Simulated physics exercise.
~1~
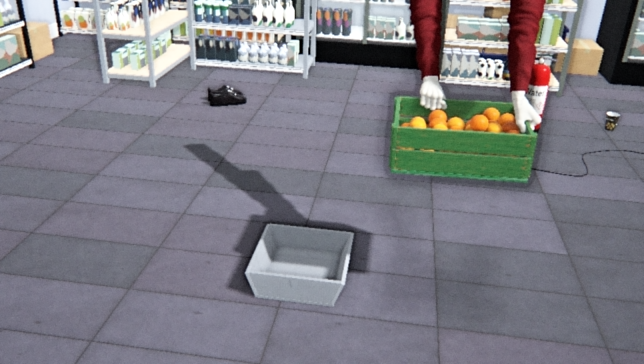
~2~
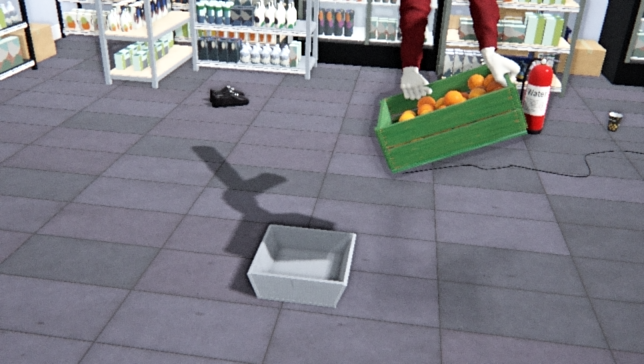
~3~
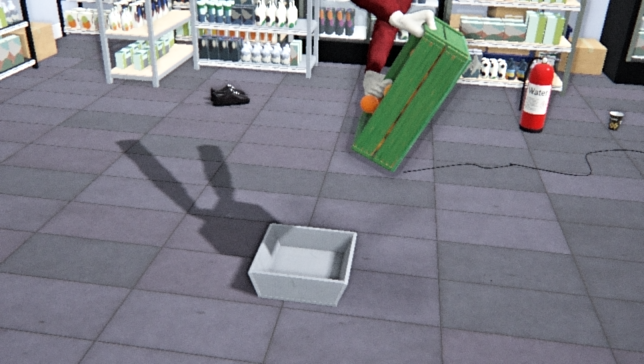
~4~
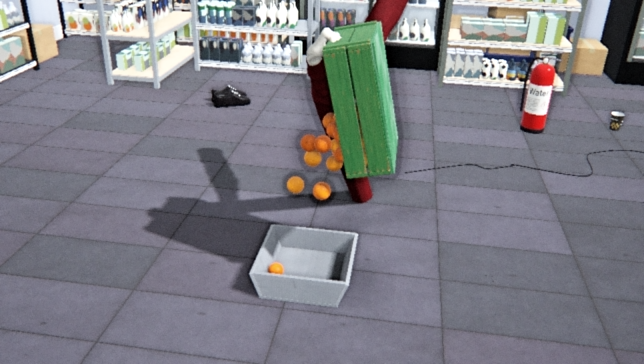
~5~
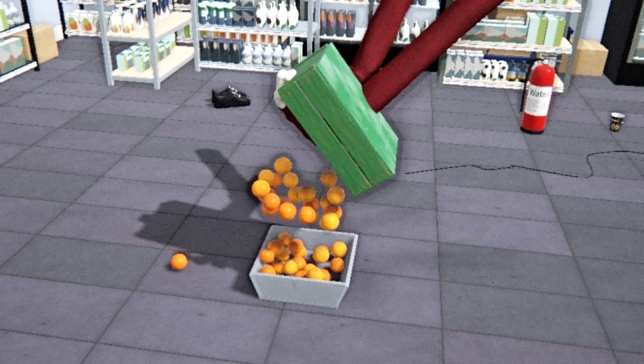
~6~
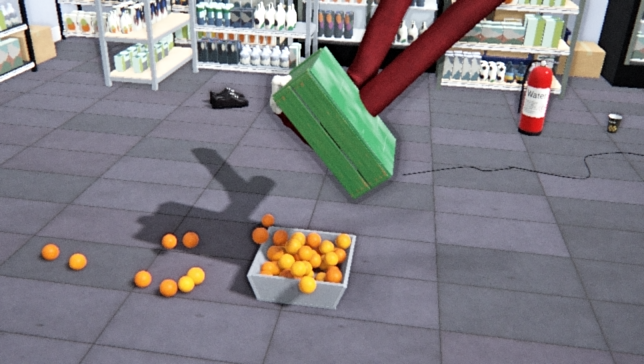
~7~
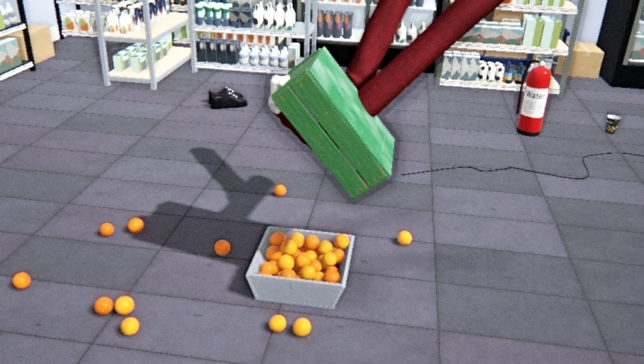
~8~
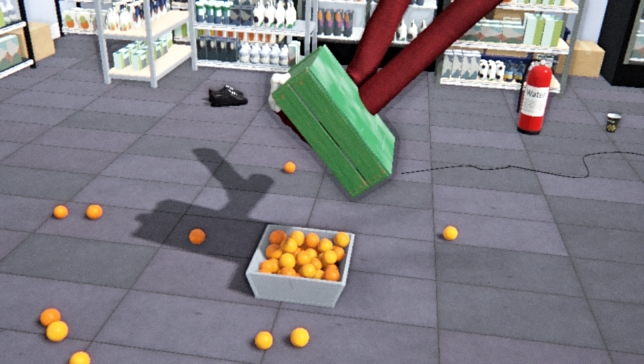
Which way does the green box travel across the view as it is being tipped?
The green box moves to the left as it is tipped over towards the grey tray.
